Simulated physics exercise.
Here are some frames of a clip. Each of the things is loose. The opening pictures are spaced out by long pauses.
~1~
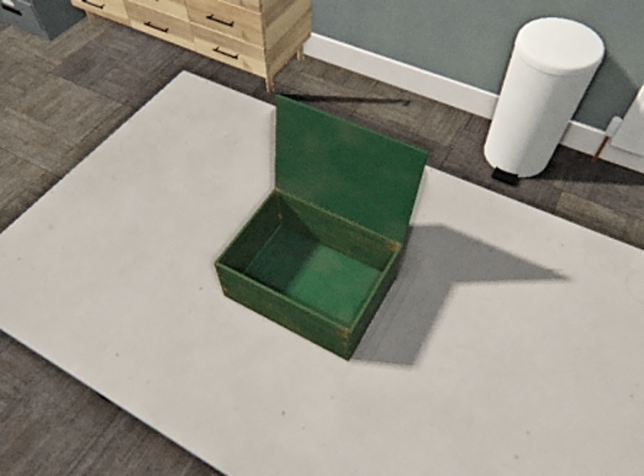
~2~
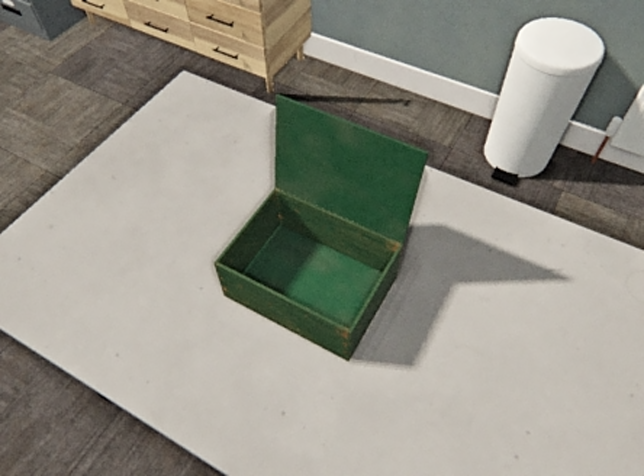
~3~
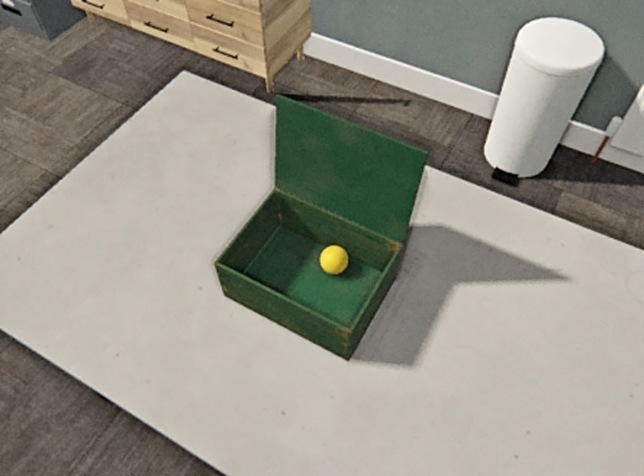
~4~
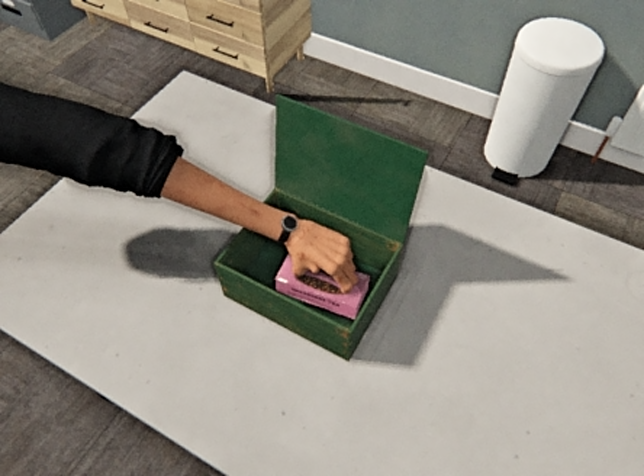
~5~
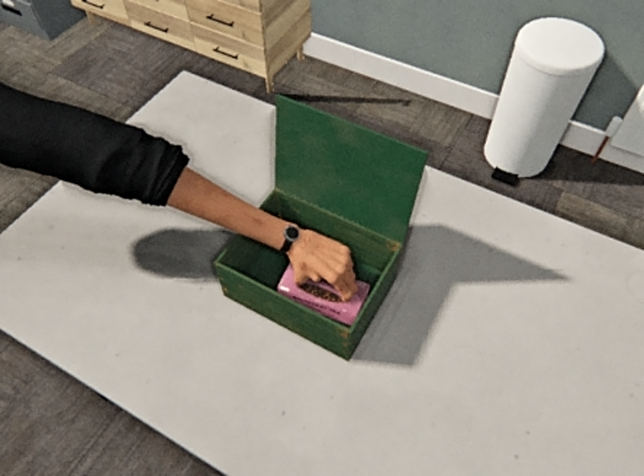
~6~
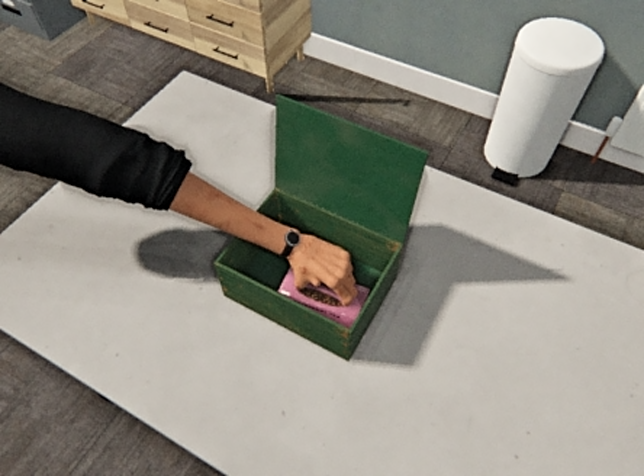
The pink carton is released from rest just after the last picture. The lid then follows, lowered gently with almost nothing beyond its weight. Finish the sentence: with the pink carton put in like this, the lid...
The lid closes fully.
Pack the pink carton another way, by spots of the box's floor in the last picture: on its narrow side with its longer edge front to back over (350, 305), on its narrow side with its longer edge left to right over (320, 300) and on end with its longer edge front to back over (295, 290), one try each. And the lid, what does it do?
Lid down; lid down; lid left open.
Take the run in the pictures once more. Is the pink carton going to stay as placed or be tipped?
After all that, it keeps its set angle.
Then, 1.30 s on from there, lid 78° above the rim.
Then, 1.80 s on from there, lid 46° above the rim.
Then, 2.20 s on from there, lid 14° above the rim.
In the end, lid shut; both unmoved. At the end, from the last picture's camera, pink carton near (323, 296).
